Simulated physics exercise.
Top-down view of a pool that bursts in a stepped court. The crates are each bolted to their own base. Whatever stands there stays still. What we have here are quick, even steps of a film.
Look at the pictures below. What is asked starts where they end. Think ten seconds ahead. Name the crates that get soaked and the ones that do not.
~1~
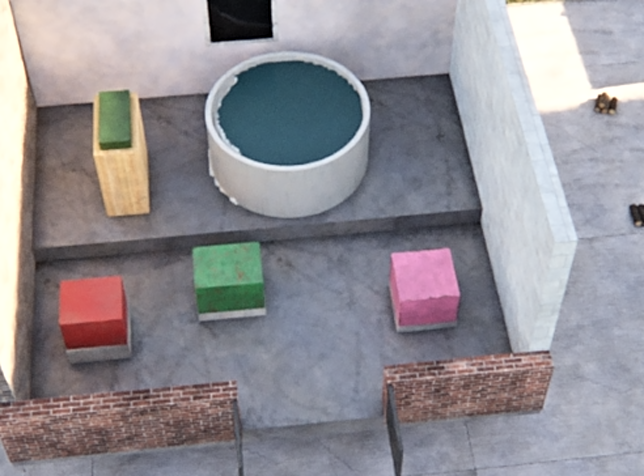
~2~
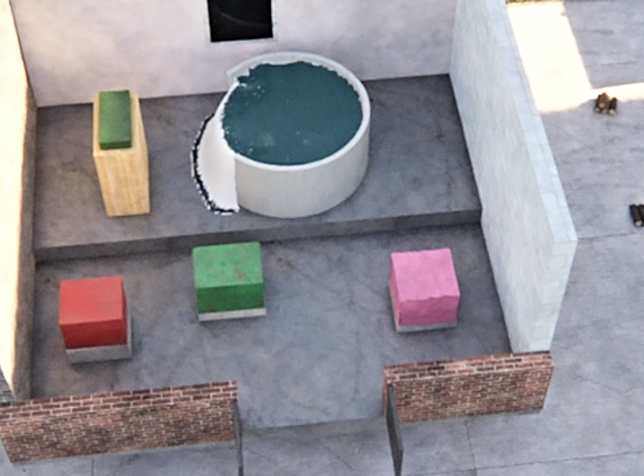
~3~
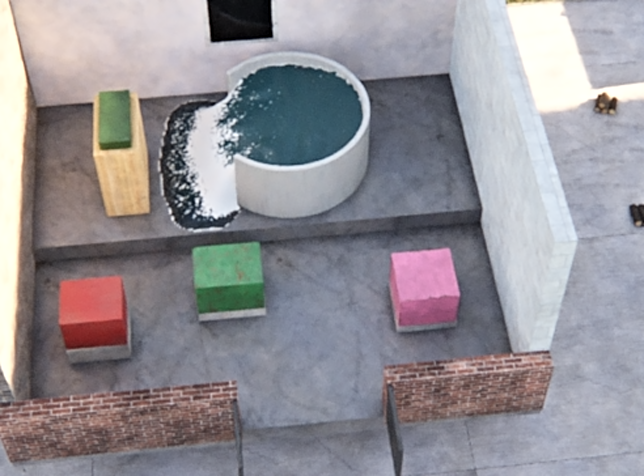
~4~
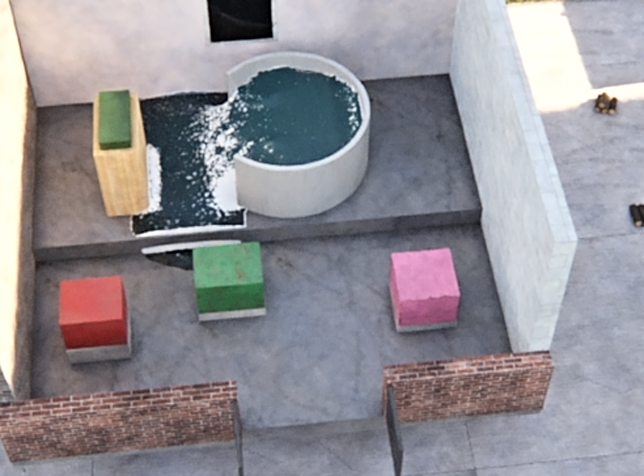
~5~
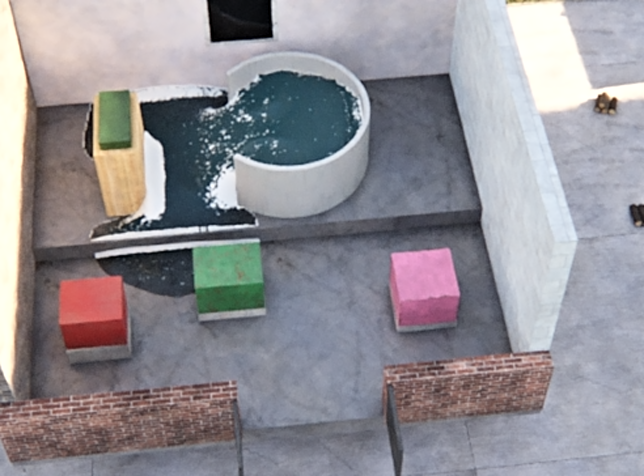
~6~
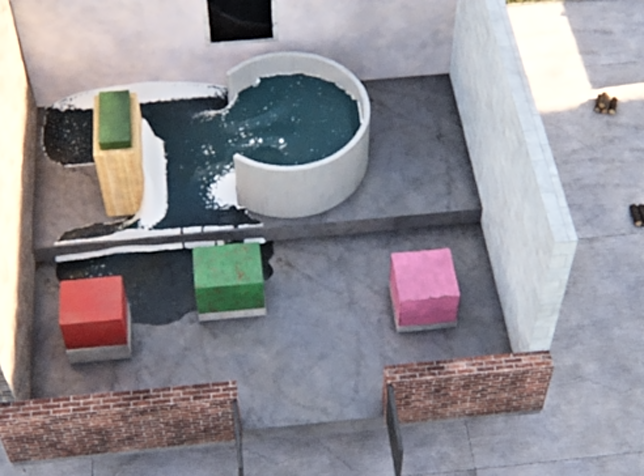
The green crate gets soaked; the red crate gets soaked; the pink crate gets soaked.
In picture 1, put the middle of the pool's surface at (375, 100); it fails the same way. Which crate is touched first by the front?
Answer: The green-painted one.
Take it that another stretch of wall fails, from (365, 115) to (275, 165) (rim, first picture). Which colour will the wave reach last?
The red one.
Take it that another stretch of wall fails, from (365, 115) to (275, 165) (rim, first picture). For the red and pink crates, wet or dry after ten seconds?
As I see it, the red crate is not reached, and the pink crate gets reached.
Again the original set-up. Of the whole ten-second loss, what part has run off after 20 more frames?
Estimate: Some 5 %.
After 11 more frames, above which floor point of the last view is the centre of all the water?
Near (174, 192).
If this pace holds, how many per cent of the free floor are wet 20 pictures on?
I'd guess some 80 per cent.
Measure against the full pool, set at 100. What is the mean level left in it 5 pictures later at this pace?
Roughly 46 %.
A moment on, water covers 35 % of the floor; the green crate water round its plinth, the red crate water round its plinth, the pink crate not reached.
Next, water covers 55 % of the floor; the green crate water round its plinth, the red crate water round its plinth, the pink crate not reached.
Then, water covers 80 % of the floor; the green crate water round its plinth, the red crate water round its plinth, the pink crate water round its plinth.
Later, water covers 95 % of the floor; the green crate water round its plinth, the red crate water round its plinth, the pink crate water round its plinth.
In the end, water covers 95 % of the floor; the green crate was topped, the red crate was topped, the pink crate was topped.
